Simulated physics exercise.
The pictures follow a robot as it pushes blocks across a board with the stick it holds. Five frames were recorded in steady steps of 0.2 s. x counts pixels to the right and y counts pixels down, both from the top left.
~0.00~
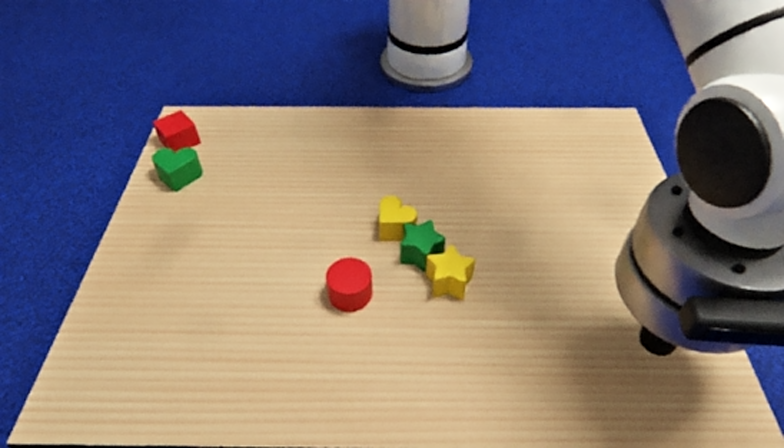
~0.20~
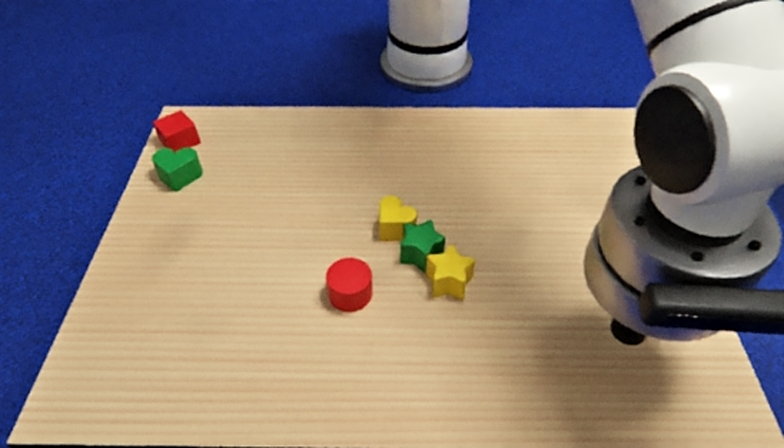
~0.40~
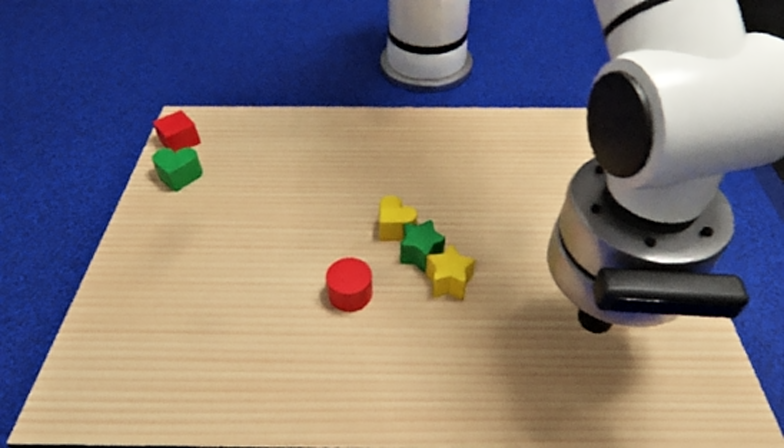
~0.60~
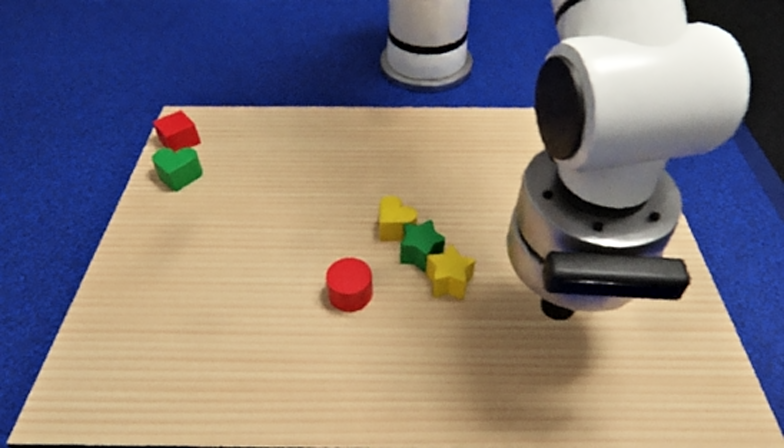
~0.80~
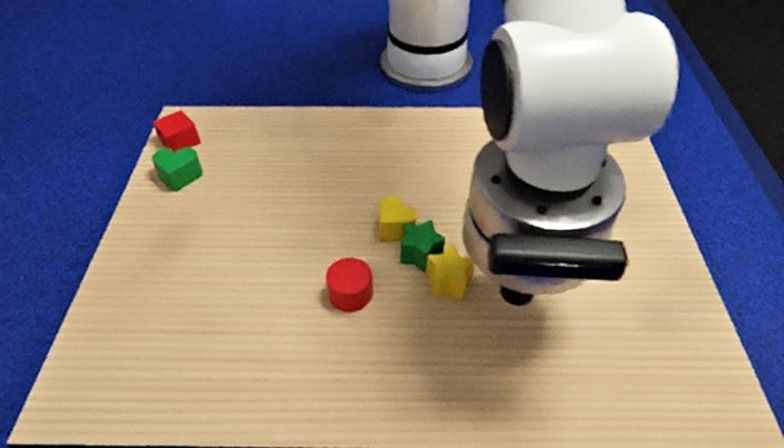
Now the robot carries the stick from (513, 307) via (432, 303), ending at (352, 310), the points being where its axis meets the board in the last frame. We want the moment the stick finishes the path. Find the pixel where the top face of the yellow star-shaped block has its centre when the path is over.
When the path ends, it will be at (397, 259).
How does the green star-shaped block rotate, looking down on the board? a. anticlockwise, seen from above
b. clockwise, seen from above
Answer: B.
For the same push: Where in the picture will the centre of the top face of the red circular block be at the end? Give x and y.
Around pixel (323, 270).
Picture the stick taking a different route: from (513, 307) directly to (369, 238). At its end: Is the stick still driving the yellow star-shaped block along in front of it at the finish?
In short: No.
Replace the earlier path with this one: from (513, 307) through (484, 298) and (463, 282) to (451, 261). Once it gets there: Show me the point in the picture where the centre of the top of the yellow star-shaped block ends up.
Put as a pixel place, it's (422, 247).
What follows on the original path. One third of the way, stick (460, 291); yellow heart block (395, 207); green star-shaped block (417, 233), turned 20° clockwise; yellow star-shaped block (435, 263), turned 15° clockwise.
Two thirds of the way, stick (404, 291); yellow heart block (395, 206), turned 20° anticlockwise; green star-shaped block (415, 231), turned 30° clockwise; yellow star-shaped block (400, 259), turned 60° clockwise.
At the end, stick (350, 297); red circular block (323, 270); yellow heart block (395, 206), turned 20° anticlockwise; green star-shaped block (415, 231), turned 30° clockwise; yellow star-shaped block (397, 259), turned 75° clockwise.
